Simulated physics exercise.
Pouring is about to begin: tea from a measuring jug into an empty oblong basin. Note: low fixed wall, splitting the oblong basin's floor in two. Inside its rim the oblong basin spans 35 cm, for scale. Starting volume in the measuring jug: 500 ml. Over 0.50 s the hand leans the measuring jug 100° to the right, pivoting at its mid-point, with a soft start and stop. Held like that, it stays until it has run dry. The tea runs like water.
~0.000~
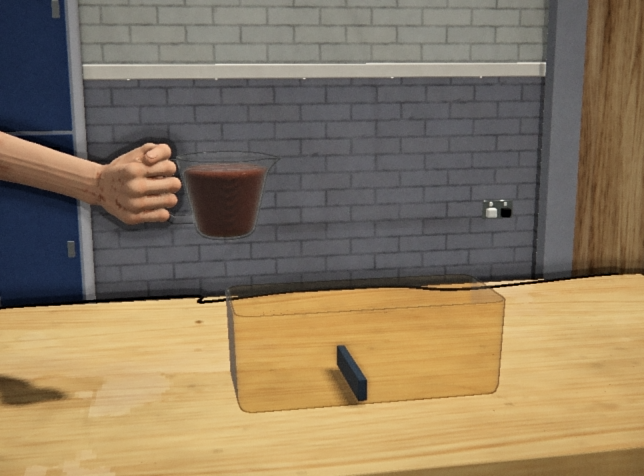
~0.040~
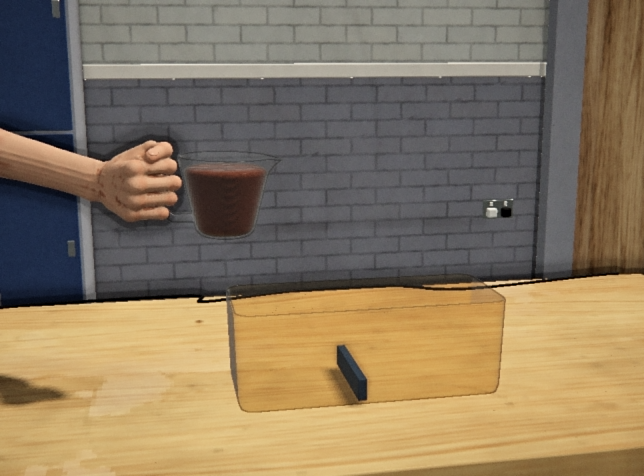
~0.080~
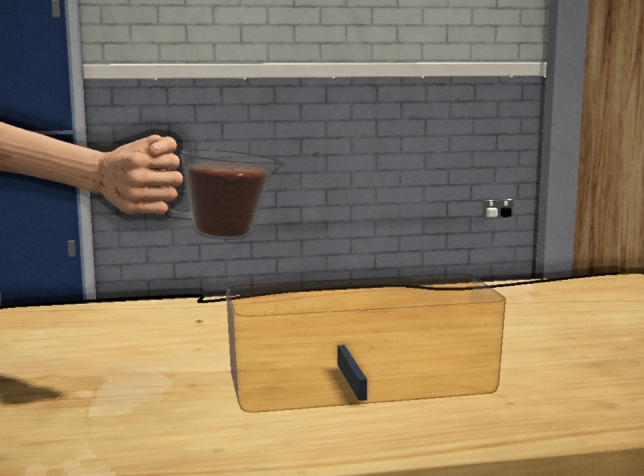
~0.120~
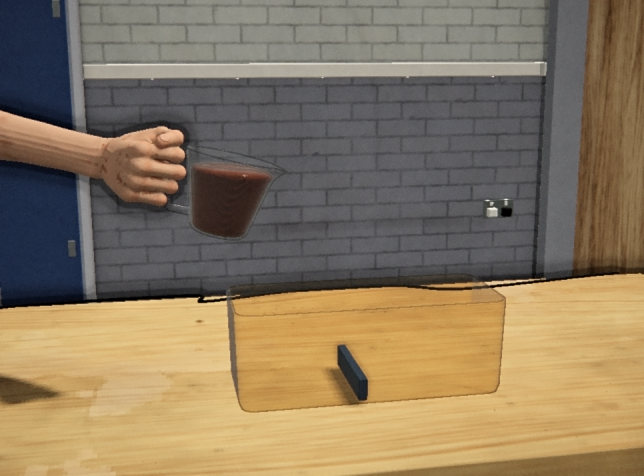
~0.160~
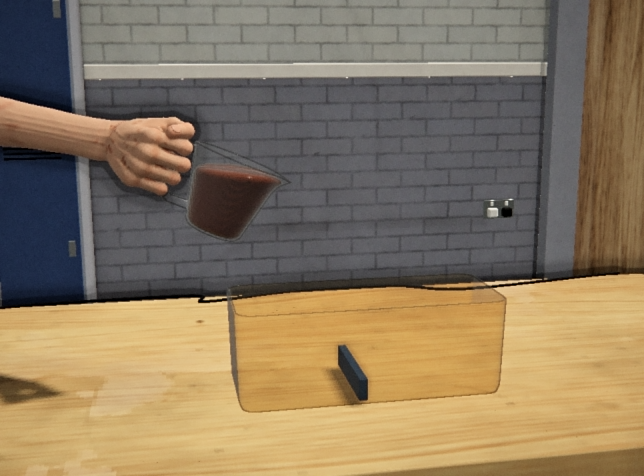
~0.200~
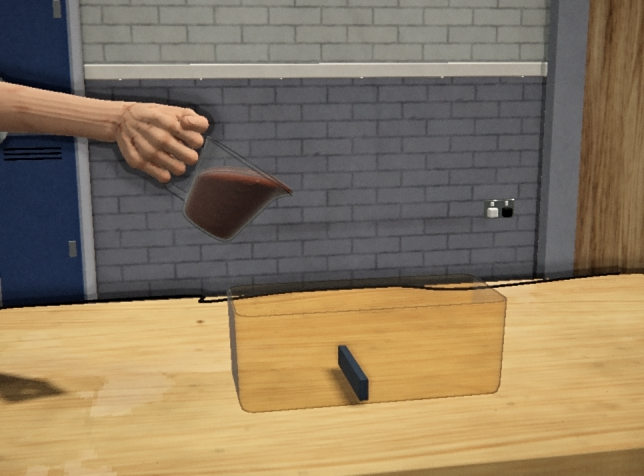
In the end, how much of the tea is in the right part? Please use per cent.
Roughly 14 percent is in the right part.
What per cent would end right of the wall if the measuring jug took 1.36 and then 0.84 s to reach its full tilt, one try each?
The first try gives 20 percent and the second 15 percent.
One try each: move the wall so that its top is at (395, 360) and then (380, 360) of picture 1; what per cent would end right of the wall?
First 20, then 15 per cent.
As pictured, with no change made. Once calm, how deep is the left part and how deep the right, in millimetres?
On the left it stands about 20 mm, on the right about 2 mm.
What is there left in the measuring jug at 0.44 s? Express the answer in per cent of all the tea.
36 %.
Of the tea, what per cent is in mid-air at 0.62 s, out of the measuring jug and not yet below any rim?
14 per cent, roughly.
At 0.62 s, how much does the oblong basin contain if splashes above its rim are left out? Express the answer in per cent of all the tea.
Near 80 per cent of the total.
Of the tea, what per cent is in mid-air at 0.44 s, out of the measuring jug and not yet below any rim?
Close to 32 per cent, I'd say.
By 0.44 s the tilt is 96° and 36 per cent is still to pour, 31 is left of the wall and 1 right of it.
By 0.62 s the tilt is 100° and 5 per cent is still to pour, 77 is left of the wall and 4 right of it.
By 0.80 s the tilt is 100° and 0 per cent is still to pour, 80 is left of the wall and 12 right of it.
By 1.00 s the tilt is 100° and 0 per cent is still to pour, 80 is left of the wall and 14 right of it.
At rest 80 per cent lies left of the wall, 14 right of it and 6 outside.
